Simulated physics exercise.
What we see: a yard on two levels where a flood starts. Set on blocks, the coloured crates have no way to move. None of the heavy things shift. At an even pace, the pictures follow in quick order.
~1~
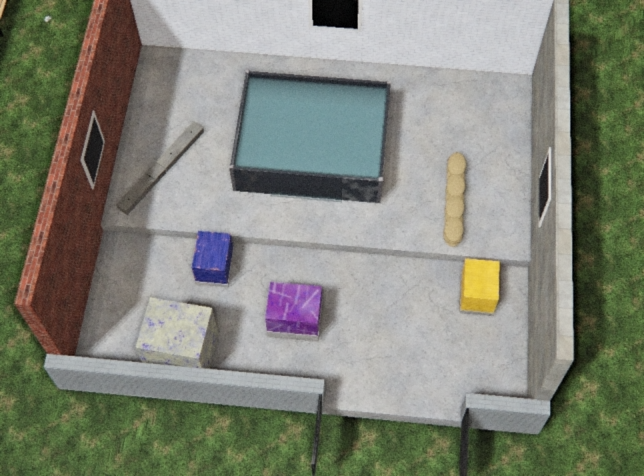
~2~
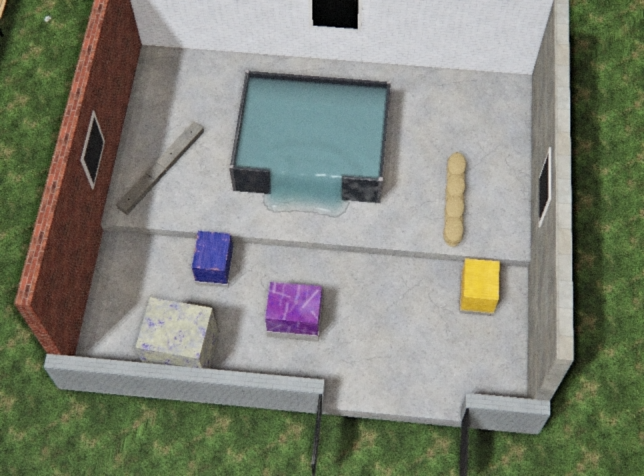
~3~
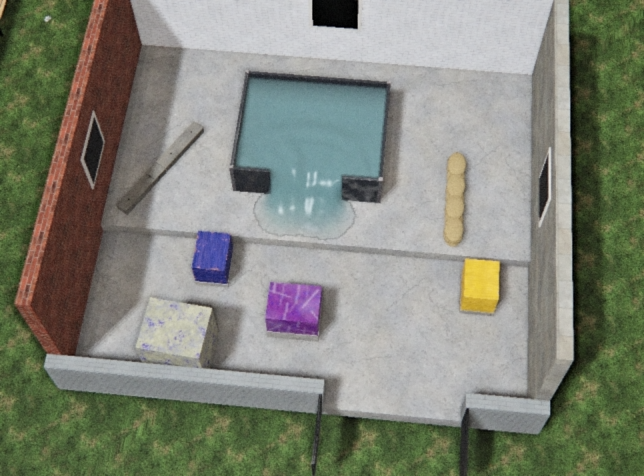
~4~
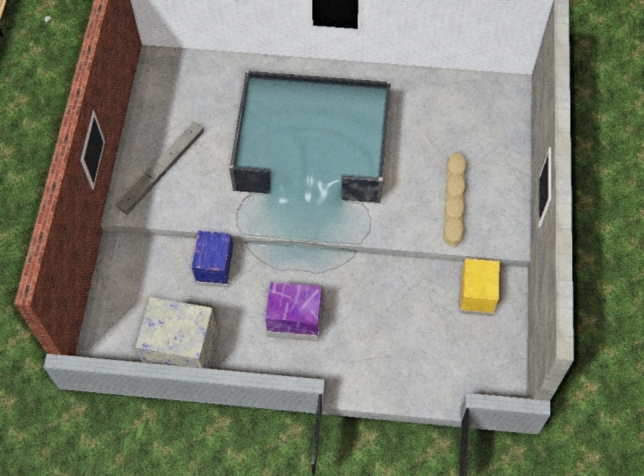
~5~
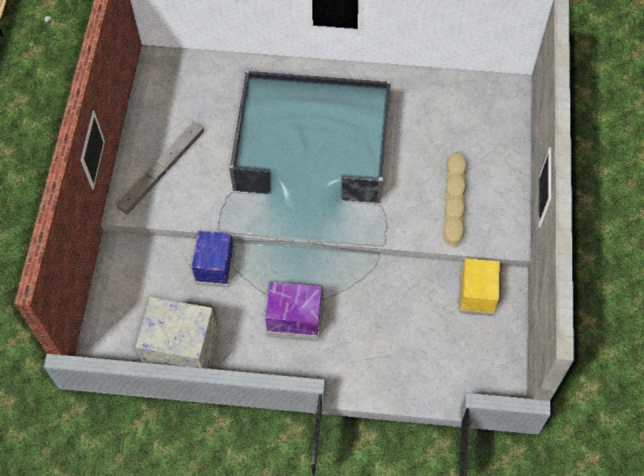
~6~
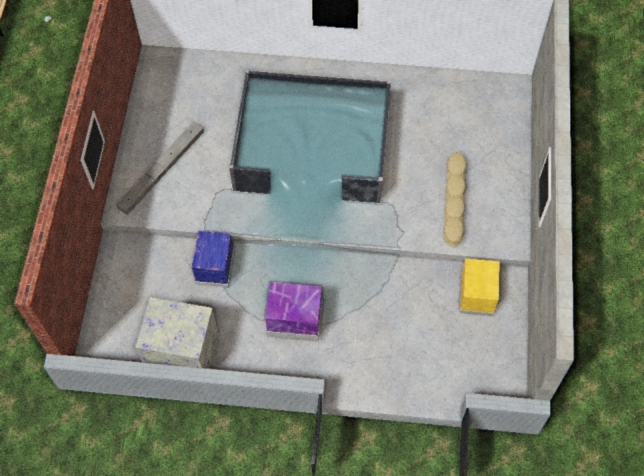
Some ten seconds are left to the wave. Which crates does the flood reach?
At the end, the yellow crate will come out wet; the purple crate will come out wet; the blue crate will come out wet.
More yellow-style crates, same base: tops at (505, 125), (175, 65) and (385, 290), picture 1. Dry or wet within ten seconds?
In order, the crates: One stays clear, two stays clear, three gets flooded.
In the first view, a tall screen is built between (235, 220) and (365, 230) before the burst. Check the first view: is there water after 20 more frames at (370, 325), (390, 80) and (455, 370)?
As listed: Clear, wet, wet.
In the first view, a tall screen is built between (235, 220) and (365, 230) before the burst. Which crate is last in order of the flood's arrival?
That would be the purple one.
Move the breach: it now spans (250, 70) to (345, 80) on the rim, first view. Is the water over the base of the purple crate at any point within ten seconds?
Purple is not reached.
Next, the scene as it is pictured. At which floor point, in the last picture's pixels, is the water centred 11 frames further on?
I'd put my finger on (303, 208).
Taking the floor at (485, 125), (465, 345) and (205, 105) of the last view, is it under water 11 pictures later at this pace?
Going through them one by one, the first is spared, the second waterlogged and the third spared.
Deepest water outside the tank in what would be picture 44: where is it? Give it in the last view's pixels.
My pick is (519, 268).
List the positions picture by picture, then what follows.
The first frame shows the open tank at (312, 127) is whole and still.
In the second frame, water pours out at (306, 187) and has run to (268, 202).
In the third frame, water pours out at (306, 188) and has run to (264, 225).
In the fourth frame, water pours out at (307, 189) and has run to (277, 265).
In the fifth frame, water pours out at (306, 189) and has run to a hidden place.
In the sixth frame, the front is at (263, 316), out from the gap at (306, 188).
A moment on, water covers 20 % of the floor; the yellow crate not reached, the purple crate water round its plinth, the blue crate water round its plinth.
Next, water covers 40 % of the floor; the yellow crate water round its plinth, the purple crate water round its plinth, the blue crate water round its plinth.
Then, water covers 45 % of the floor; the yellow crate water round its plinth, the purple crate water round its plinth, the blue crate water round its plinth.
Later, water covers 50 % of the floor; the yellow crate water round its plinth, the purple crate water round its plinth, the blue crate water round its plinth.
In the end, water covers 50 % of the floor; the yellow crate was topped, the purple crate was topped, the blue crate was topped.
